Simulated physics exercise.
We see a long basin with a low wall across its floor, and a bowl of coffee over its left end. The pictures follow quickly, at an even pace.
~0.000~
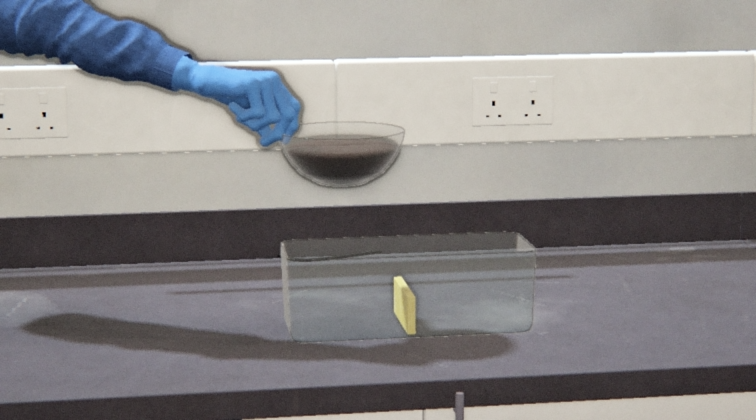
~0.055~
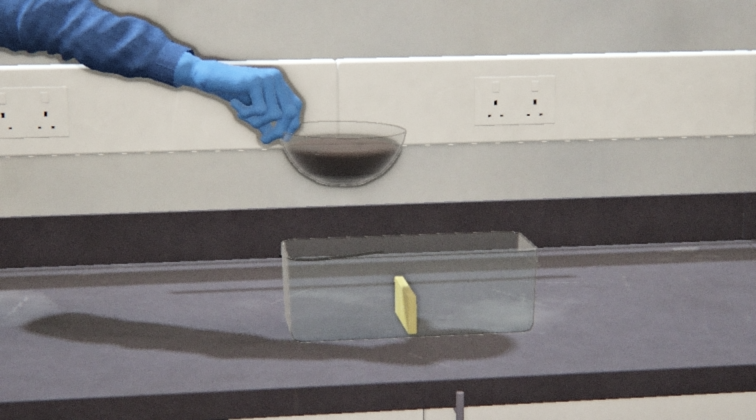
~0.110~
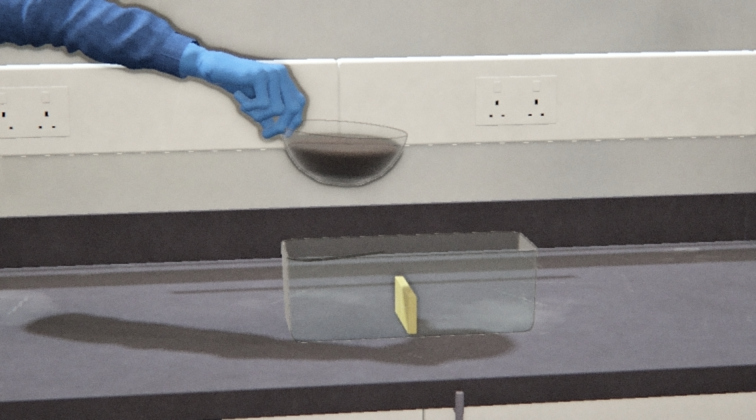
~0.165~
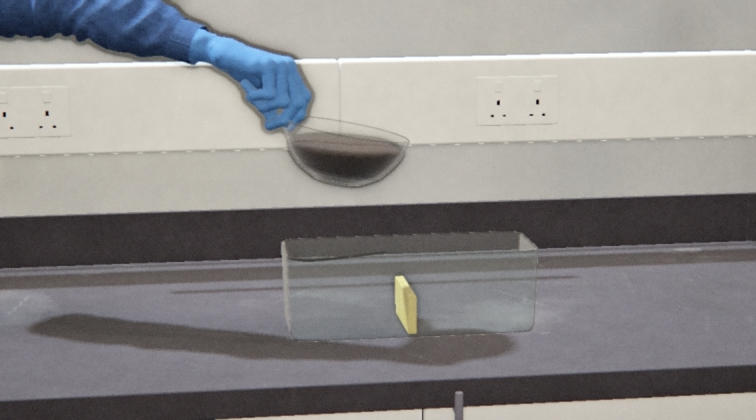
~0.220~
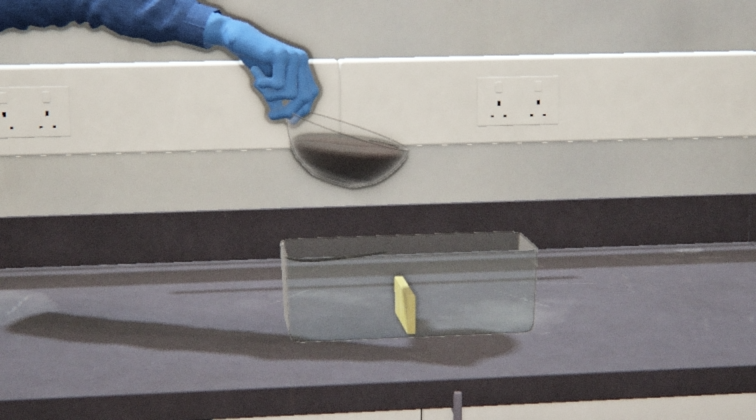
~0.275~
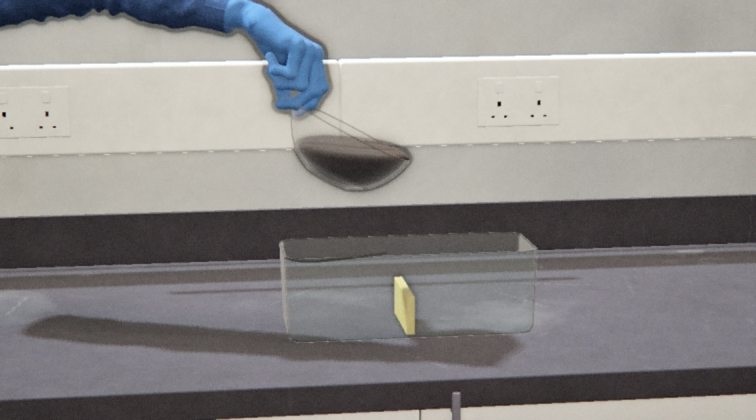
Blue-gloved hand tilting a glass bowl of dark coffee rightward, slowly then more steeply, above a clear basin with a low yellow wall.
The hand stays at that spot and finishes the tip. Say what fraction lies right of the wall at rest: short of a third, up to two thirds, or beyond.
The share right of the wall is above two thirds.
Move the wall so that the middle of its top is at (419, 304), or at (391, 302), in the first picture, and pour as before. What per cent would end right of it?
In turn 65 and 85 in a hundred.
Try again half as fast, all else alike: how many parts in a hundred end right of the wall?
Close to 95 per cent.
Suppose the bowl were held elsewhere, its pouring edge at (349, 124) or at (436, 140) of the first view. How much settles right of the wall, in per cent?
First some 15, then 95 per cent.
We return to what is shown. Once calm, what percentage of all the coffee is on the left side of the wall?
Near 15 %.
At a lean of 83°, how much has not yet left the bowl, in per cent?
Some 15 per cent.
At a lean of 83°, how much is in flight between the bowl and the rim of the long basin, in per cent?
About 35 per cent.
A moment on, the bowl is tipped on its side and 17 per cent is still to pour, 0 is left of the wall and 47 right of it.
Next, the bowl is tipped on its side and 0 per cent is still to pour, 12 is left of the wall and 84 right of it.
Then the bowl is tipped on its side and 0 per cent is still to pour, 15 is left of the wall and 84 right of it.
Later the bowl is tipped on its side and 0 per cent is still to pour, 15 is left of the wall and 84 right of it.
In the end 15 per cent lies left of the wall, 84 right of it and 1 outside.
